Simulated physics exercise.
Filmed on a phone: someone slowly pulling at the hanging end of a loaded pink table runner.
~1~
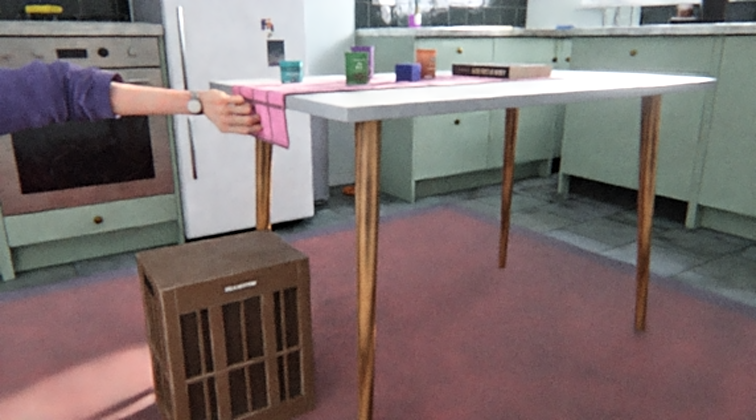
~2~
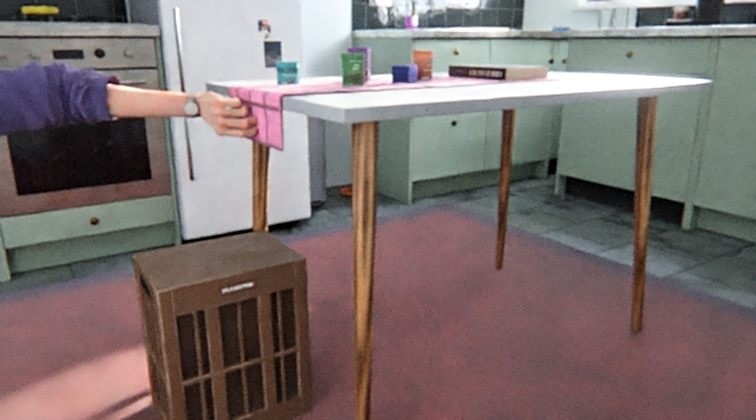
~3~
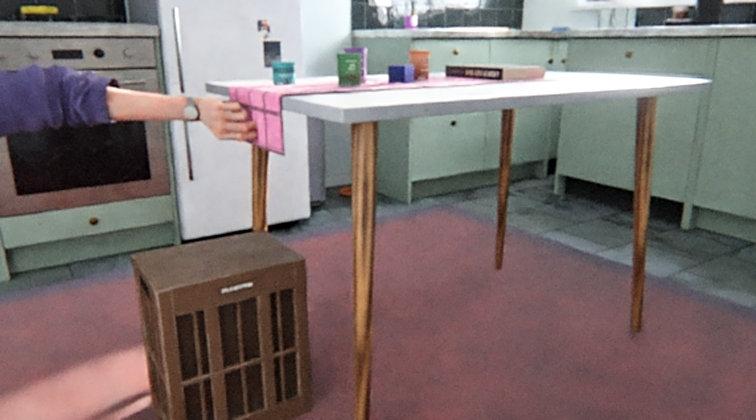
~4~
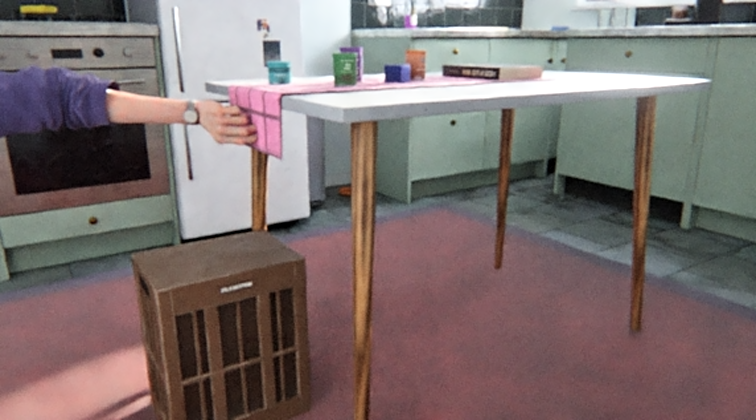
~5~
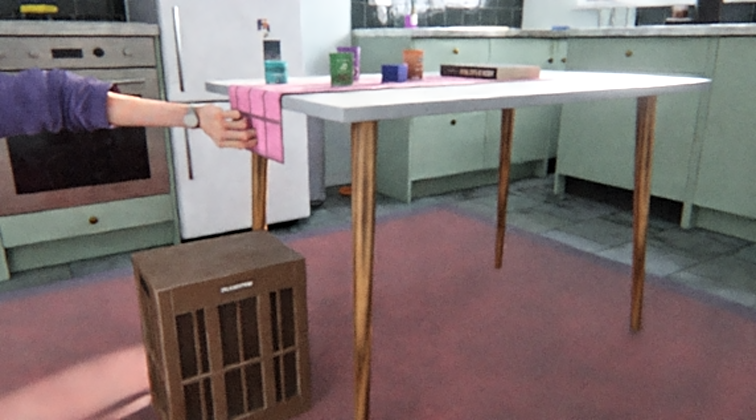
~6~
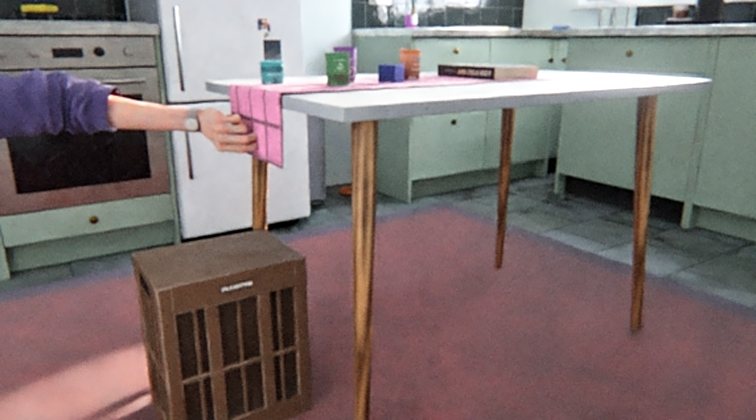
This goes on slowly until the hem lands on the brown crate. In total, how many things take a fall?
Off the edge: Two.
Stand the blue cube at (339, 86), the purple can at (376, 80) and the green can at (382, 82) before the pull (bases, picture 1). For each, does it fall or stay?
First the blue cube, which is lost, then the purple can, which is kept, and finally the green can, which is kept.
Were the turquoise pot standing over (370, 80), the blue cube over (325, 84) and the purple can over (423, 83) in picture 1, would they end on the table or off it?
Turquoise pot: Safe. Blue cube: Lost. Purple can: Safe.
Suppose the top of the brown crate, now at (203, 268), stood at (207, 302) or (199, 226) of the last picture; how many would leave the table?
Numbers: 3; 1.
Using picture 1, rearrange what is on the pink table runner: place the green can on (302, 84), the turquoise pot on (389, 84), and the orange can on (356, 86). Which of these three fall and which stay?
I reckon the green can takes a fall, the turquoise pot hangs on and the orange can takes a fall.
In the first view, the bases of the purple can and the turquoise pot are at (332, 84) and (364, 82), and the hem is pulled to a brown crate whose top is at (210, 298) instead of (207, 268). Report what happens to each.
The purple can? Lost. The turquoise pot? Lost.
Soon after, hem near (258, 207); turquoise pot gone.
Then, hem on the crate; turquoise pot and green can gone.
At rest, hem on the crate; turquoise pot and green can gone. The count of fallen things is two.
